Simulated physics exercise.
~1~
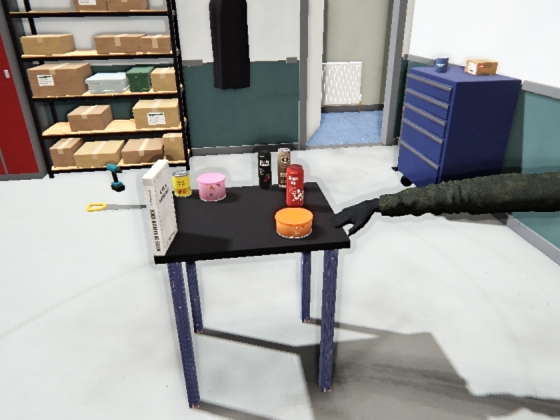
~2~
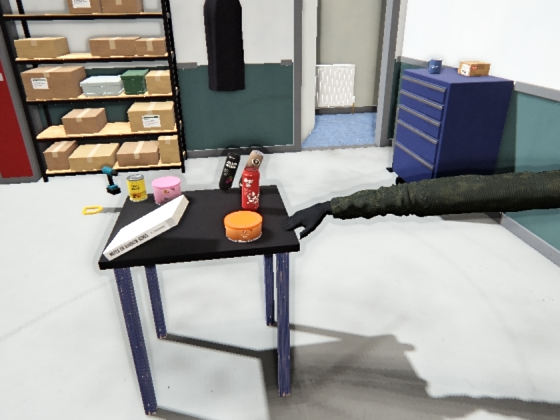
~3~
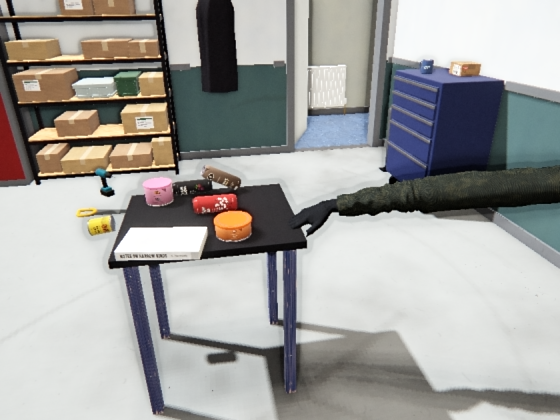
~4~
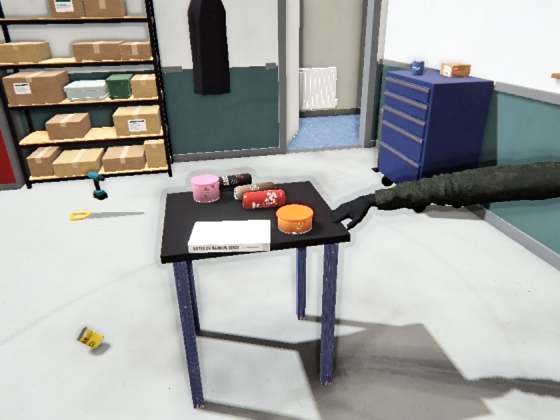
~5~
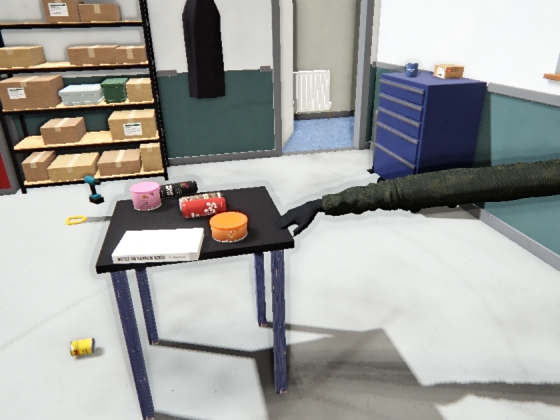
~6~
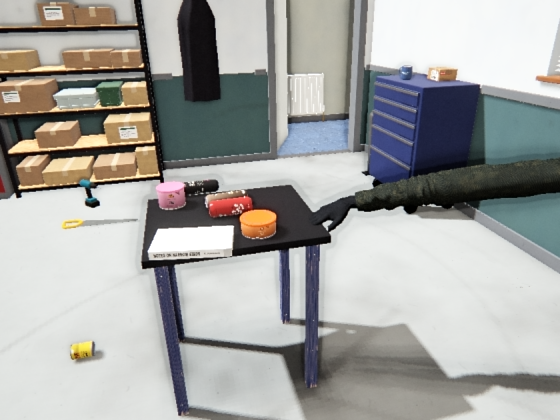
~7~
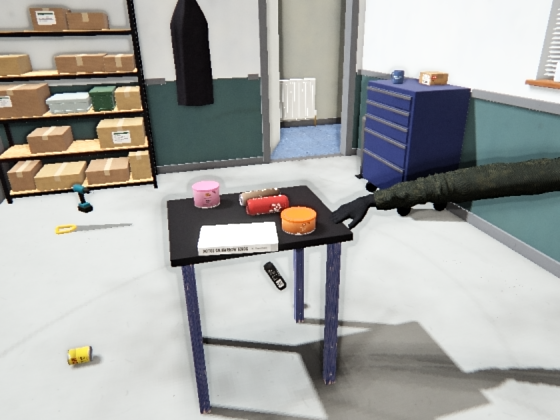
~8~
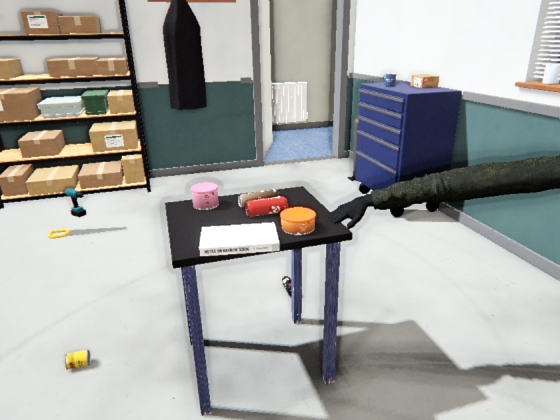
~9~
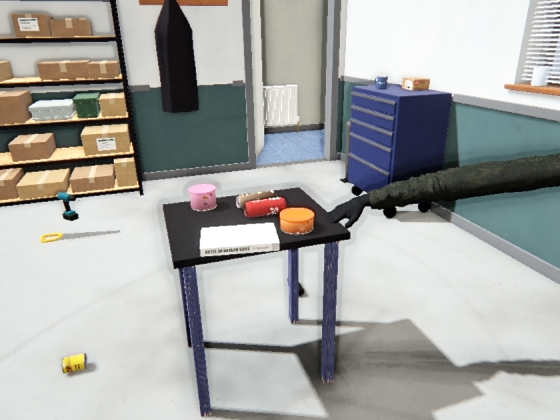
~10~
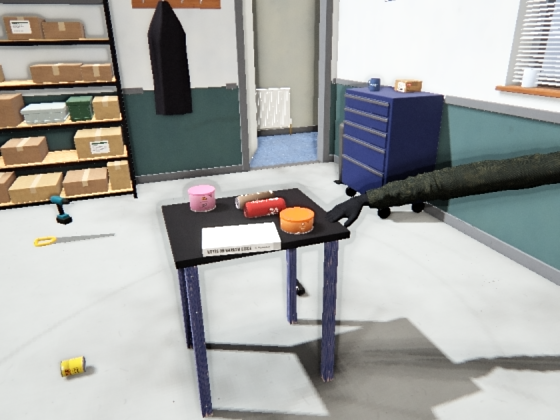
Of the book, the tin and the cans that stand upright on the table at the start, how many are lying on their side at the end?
Five of them end up on their side. The white book, red can and brown can lie on the table, while the yellow tin and black can lie on the floor.
